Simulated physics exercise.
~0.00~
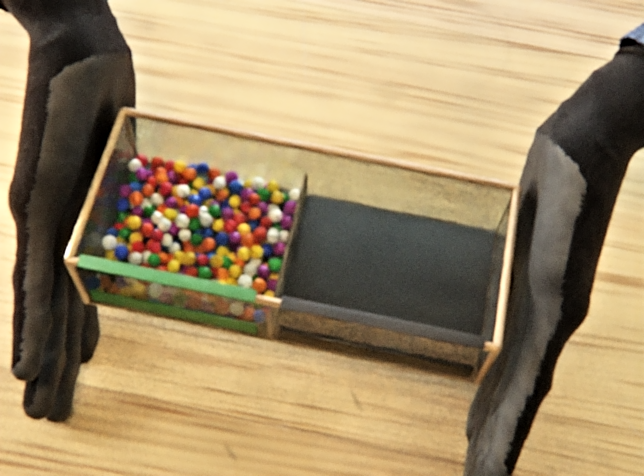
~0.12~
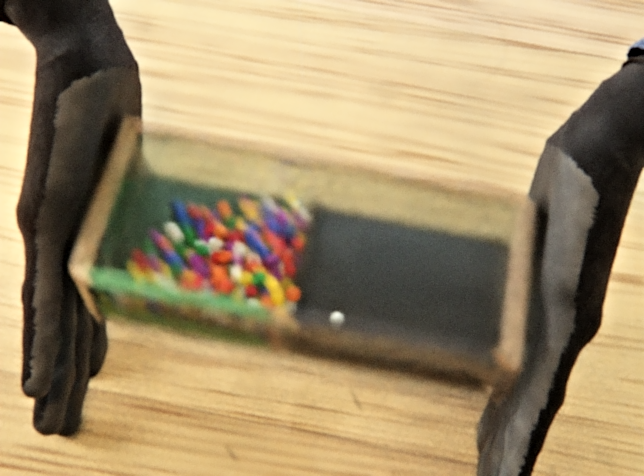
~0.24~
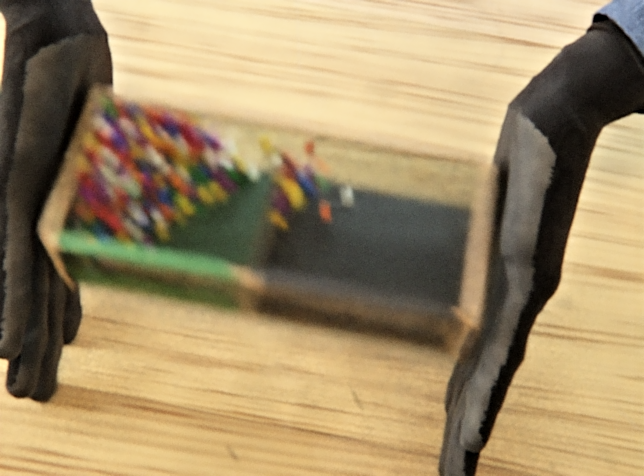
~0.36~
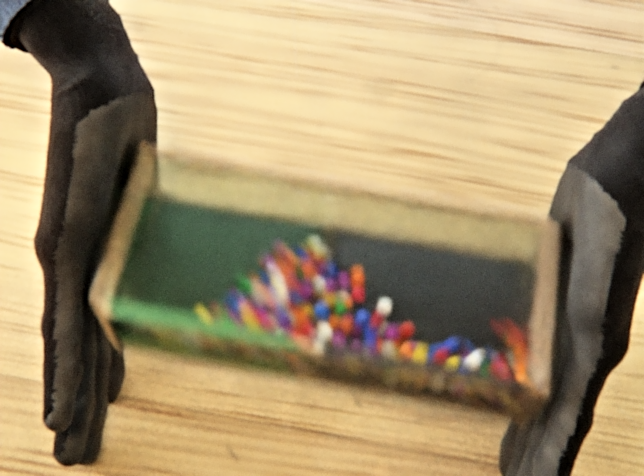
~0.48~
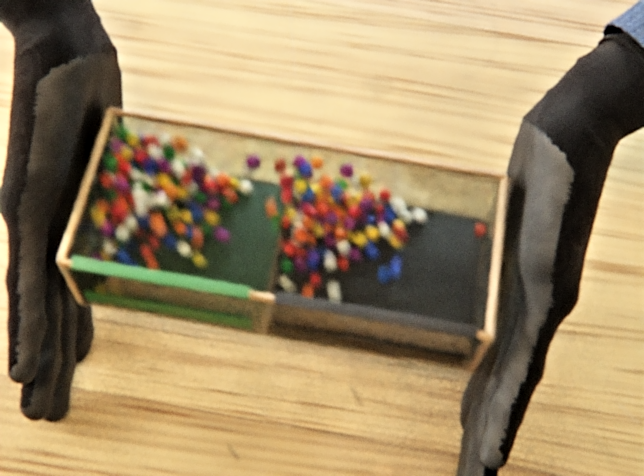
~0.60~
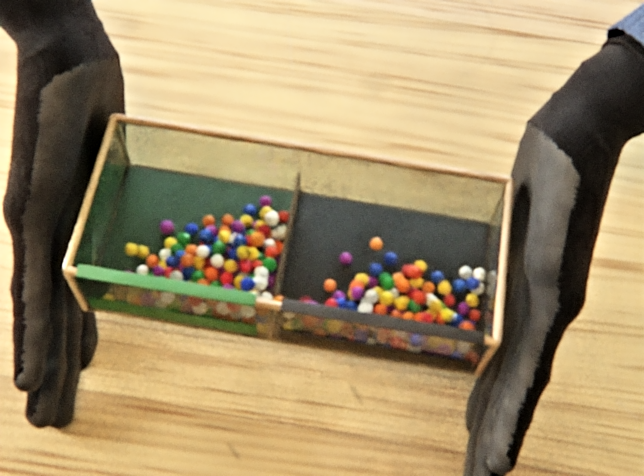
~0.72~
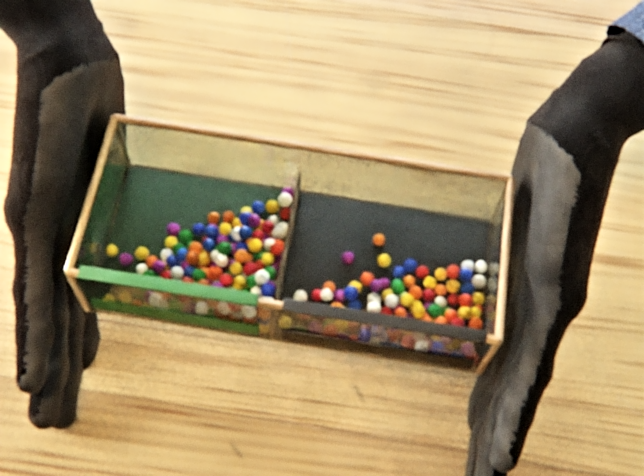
Two dark-gloved hands shook a clear-lidded box back and forth, sending colourful beads from the green left side over the low divider into the black right side, then held it still with beads settled along the near edge of both halves.
